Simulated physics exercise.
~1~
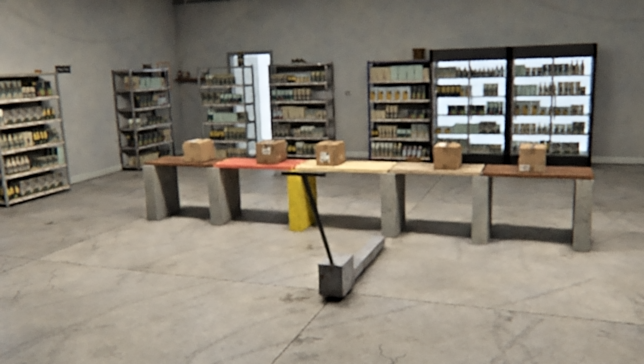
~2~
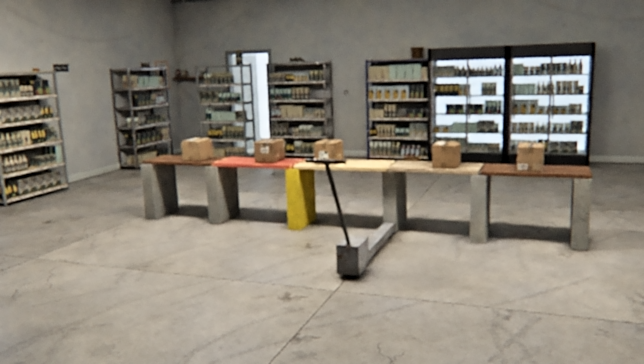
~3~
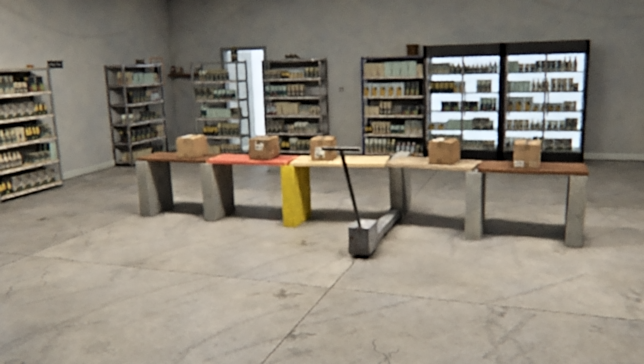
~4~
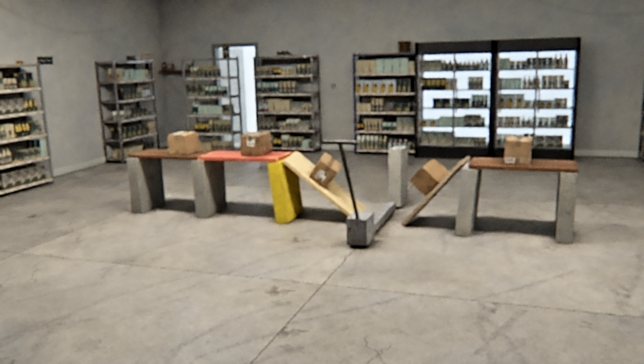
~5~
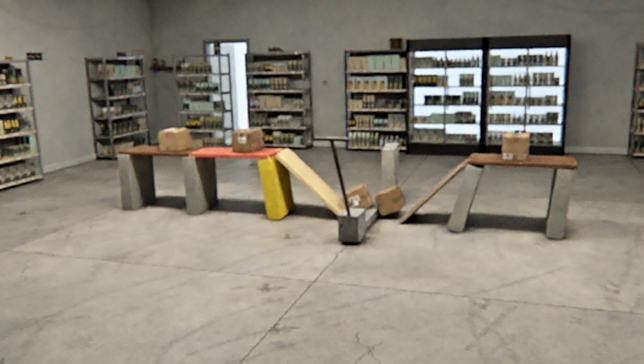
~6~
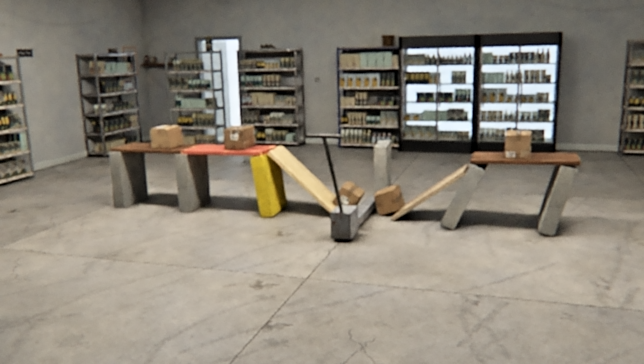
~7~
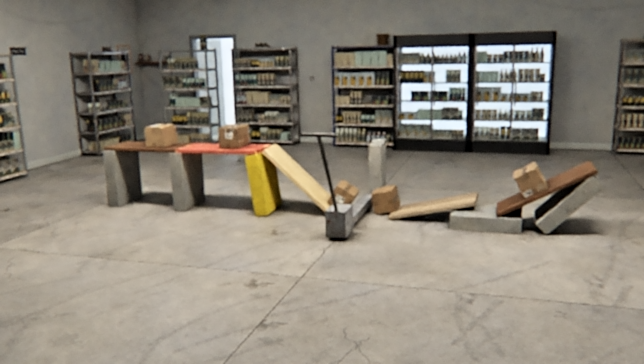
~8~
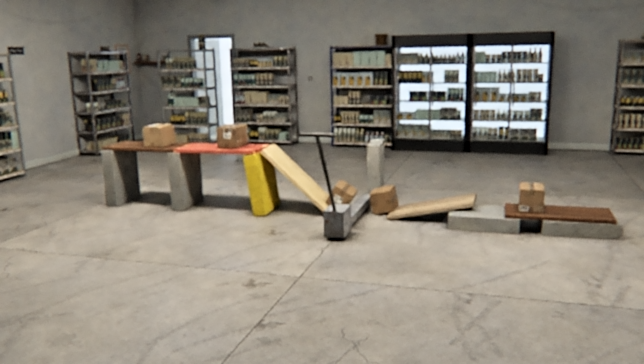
Makeshift plank rack collapsing in its middle and right sections as a jack pushes in, the red board and yellow upright staying up.
